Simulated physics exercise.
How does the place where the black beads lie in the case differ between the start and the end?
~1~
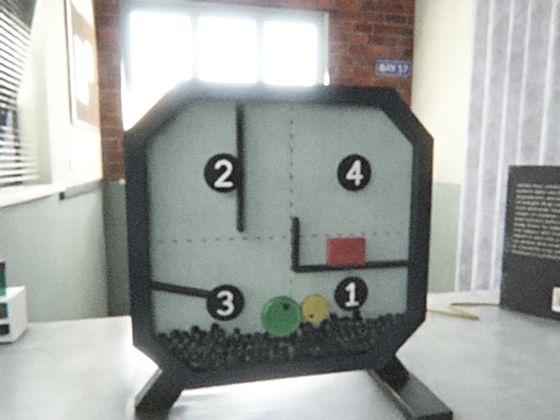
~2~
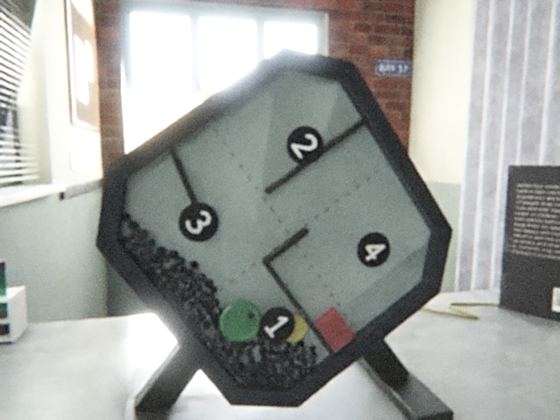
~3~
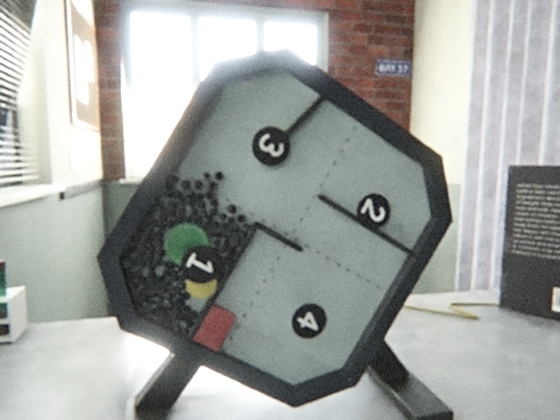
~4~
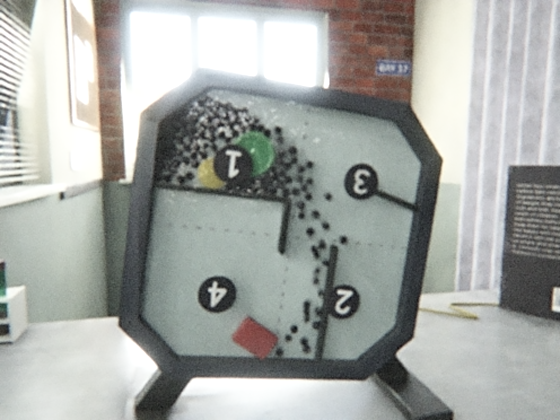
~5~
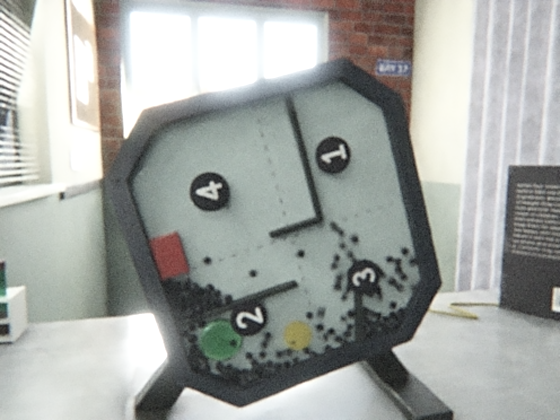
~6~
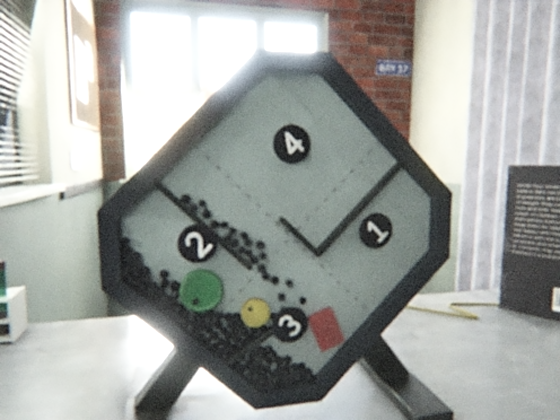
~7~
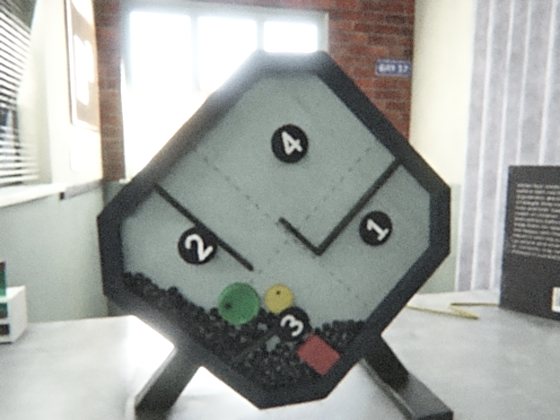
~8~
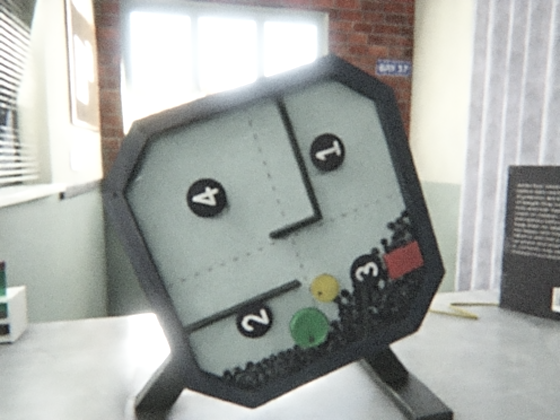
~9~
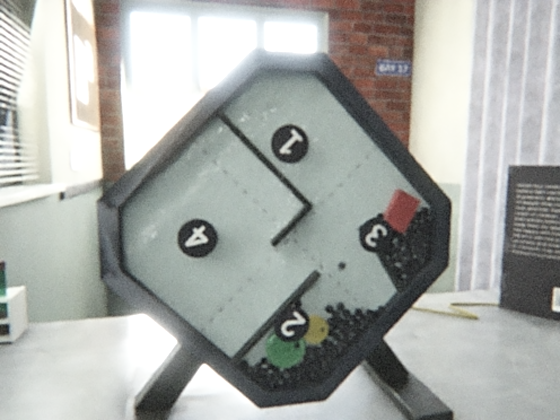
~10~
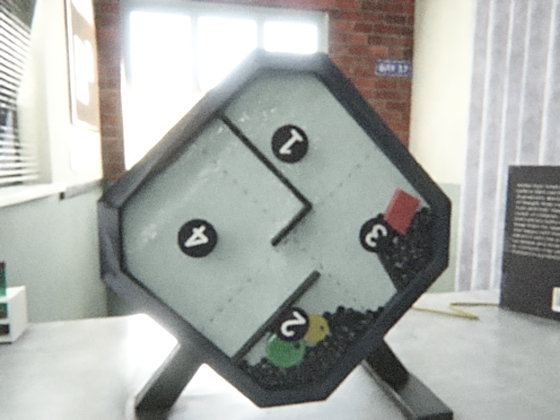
At the start the beads lay in a low layer along the bottom, below the numbers three and one. At the end they were heaped toward the lower right of the tilted case, around the numbers two and three.
A clear-faced case on a counter turned clockwise most of the way round, spilling its black beads, two discs and red block, then paused, swung partway back and stopped, leaving the green and yellow discs by number two and the block by three.
